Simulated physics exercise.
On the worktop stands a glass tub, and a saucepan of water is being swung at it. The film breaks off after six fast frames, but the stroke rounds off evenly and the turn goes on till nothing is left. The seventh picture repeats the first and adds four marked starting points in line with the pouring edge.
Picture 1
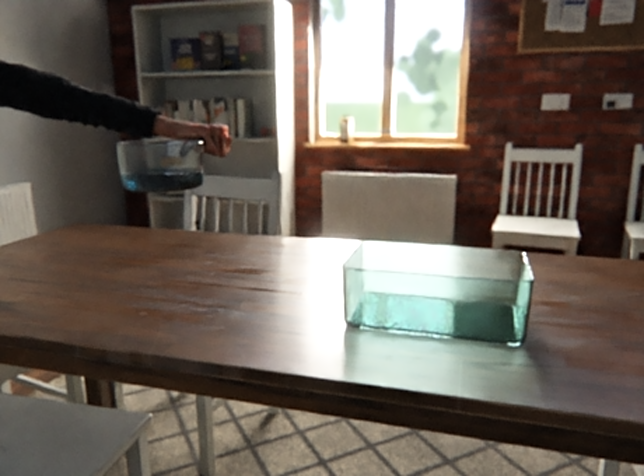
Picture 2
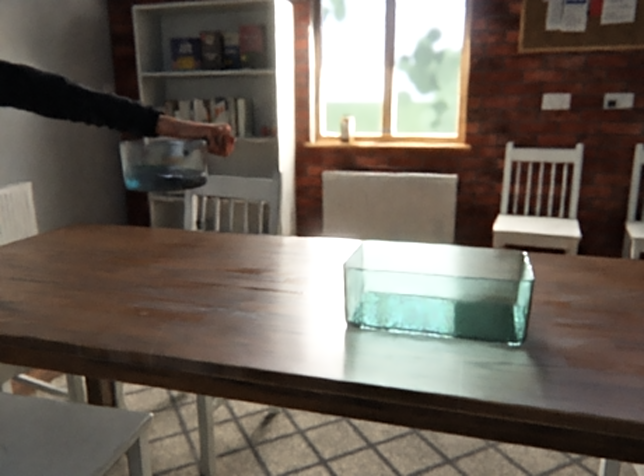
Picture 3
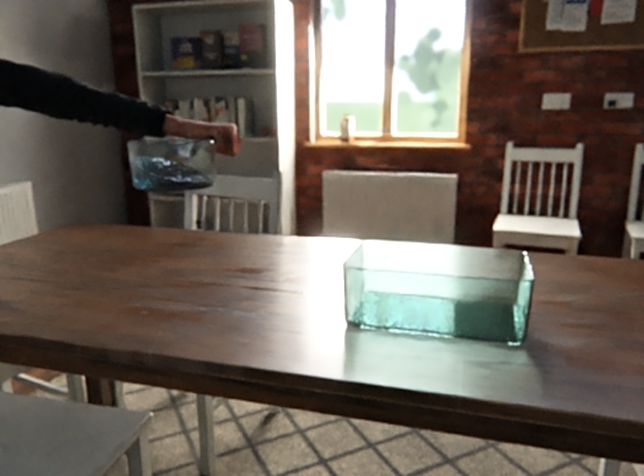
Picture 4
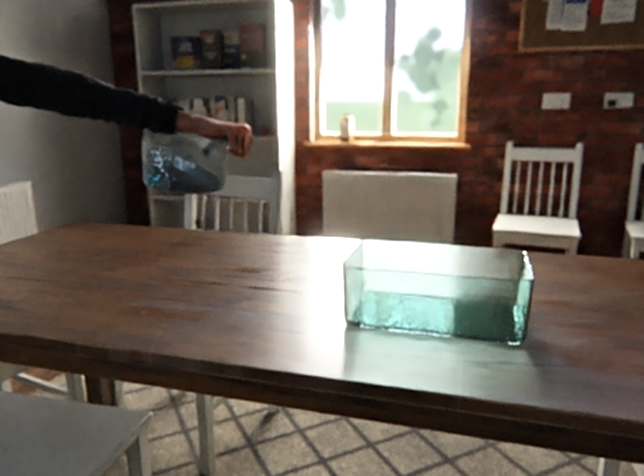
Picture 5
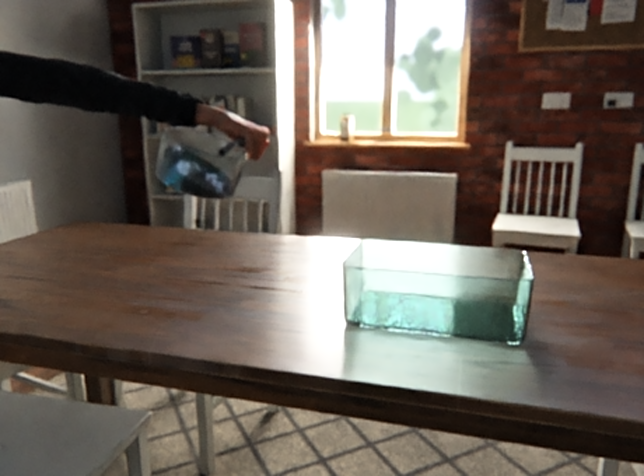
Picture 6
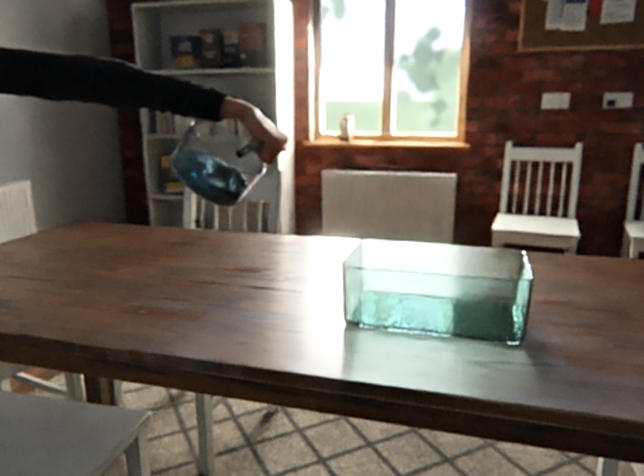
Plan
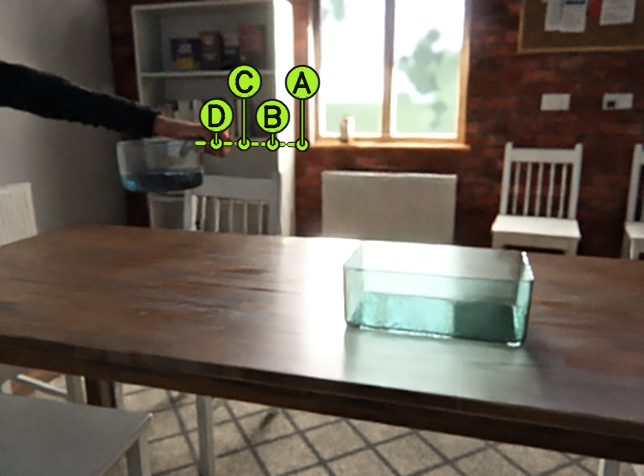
A hand at the end of a dark-sleeved arm, reaching in from the left, holds a clear pan of bluish water above a brown wooden table, seen from a fixed view across a brick-walled room. A greenish glass tub stands right of centre, with white chairs, a shelf and a bright window behind. The pan drifts slightly right, level at first, then tilts increasingly, the water shifting inside.
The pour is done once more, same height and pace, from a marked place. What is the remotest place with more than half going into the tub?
Place D.
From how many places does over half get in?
All four.
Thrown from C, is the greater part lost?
No, that is safe.
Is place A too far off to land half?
No, not at all.
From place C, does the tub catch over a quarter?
Yes, it does.
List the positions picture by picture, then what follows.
Upright, lip at (196, 143); tub from (343, 324) to (525, 344); nothing has left yet, in the first frame.
Upright, lip at (200, 142); nothing has left yet, in the second frame.
Upright, lip at (208, 142); nothing has left yet, in the third frame.
Tipped about 6°, lip at (223, 146); nothing has left yet, in the fourth frame.
Tipped about 20°, lip at (243, 157); nothing has left yet, in the fifth frame.
Tipped about 39°, lip at (260, 173); nothing has left yet, in the sixth frame.
On the marked copy, A at (302, 144); B at (272, 144); C at (244, 143); D at (216, 143).
With A, about 88 % lands in the tub, 8 % falls short and 4 % goes beside or beyond.
With B, about 86 % lands in the tub, 7 % falls short and 6 % goes beside or beyond.
With C, about 81 % lands in the tub, 6 % falls short and 13 % goes beside or beyond.
With D, about 69 % lands in the tub, 23 % falls short and 8 % goes beside or beyond.
